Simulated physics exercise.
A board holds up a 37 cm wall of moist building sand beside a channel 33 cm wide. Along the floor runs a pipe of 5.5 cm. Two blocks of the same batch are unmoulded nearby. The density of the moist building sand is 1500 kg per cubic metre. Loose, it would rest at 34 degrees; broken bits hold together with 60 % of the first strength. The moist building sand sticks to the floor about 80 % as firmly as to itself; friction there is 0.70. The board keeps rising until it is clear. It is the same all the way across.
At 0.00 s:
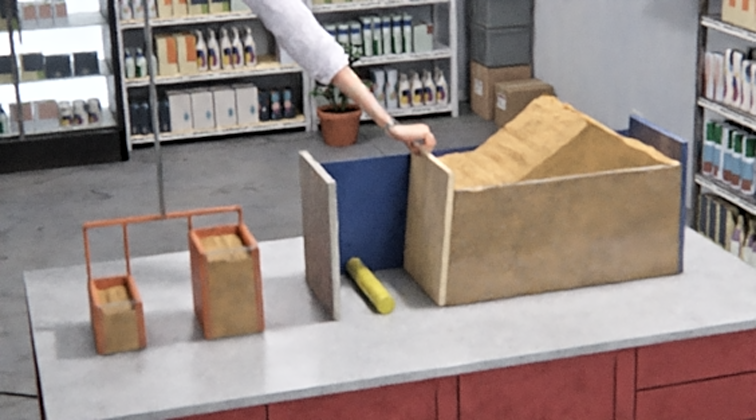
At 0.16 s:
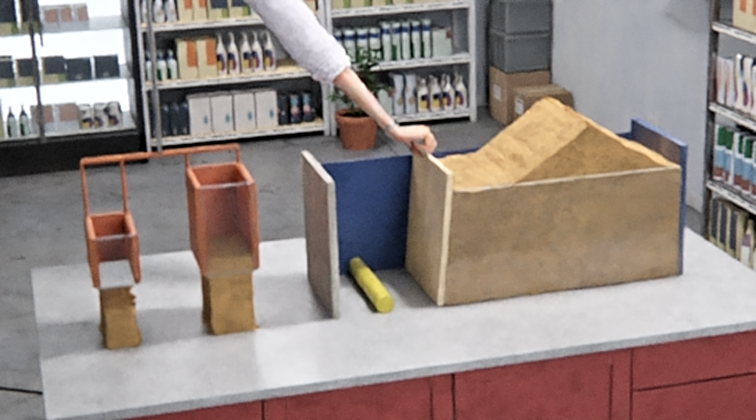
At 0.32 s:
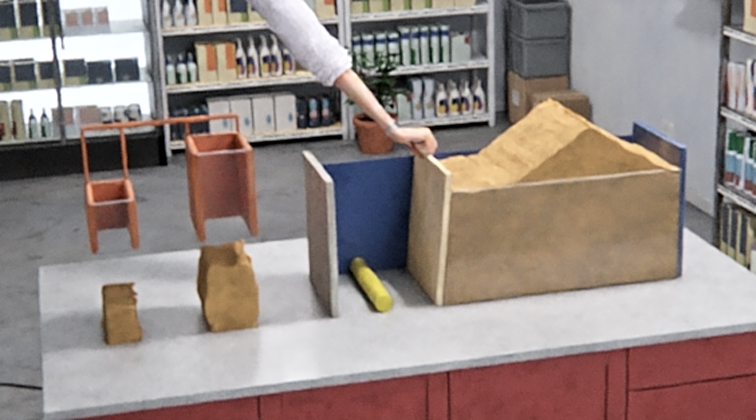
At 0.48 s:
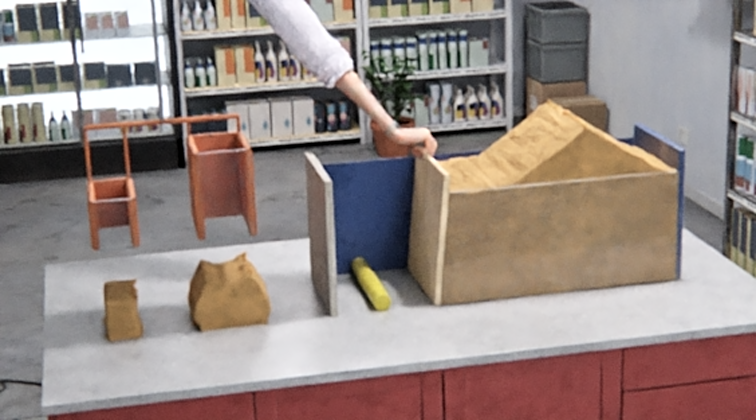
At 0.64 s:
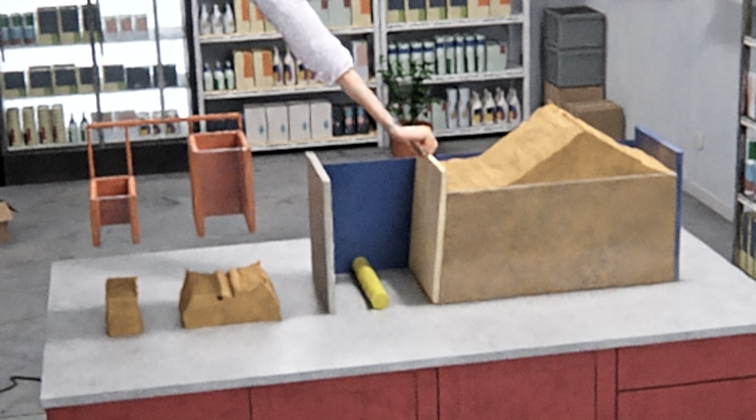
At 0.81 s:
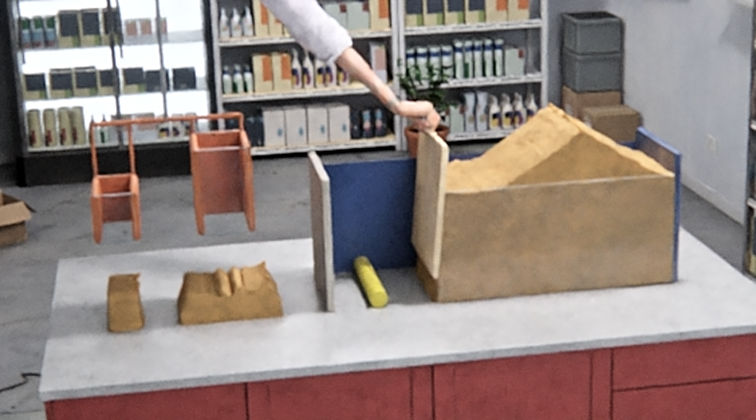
A bare hand and pale-sleeved arm reach in from the top to grip an upright board on a grey-topped red counter, seen from slightly above in a shelved room. Tan sand fills the bin at right, beside a blue-backed gap with a yellow pipe. Orange moulds lift off two sand blocks at left, the larger slumps, the hand raises the board slightly, and the camera shifts gradually.
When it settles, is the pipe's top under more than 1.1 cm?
It is left covered.
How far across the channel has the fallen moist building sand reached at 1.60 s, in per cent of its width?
About 25 %.
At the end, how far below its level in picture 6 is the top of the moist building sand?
About 1.0 cm.
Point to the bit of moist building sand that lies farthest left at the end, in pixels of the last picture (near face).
Near (375, 286).
After 1.04 s, the face still stands and nothing lies on the pipe.
After 1.32 s, the face still stands and nothing lies on the pipe.
After 1.60 s, the fallen stuff reaches 25 % of the way across and nothing lies on the pipe.
After 1.87 s, the fallen stuff reaches 57 % of the way across and 3.7 cm lies on the pipe.
After 2.19 s, at the end, the fallen stuff reaches 61 % of the way across and 4.1 cm lies on the pipe.
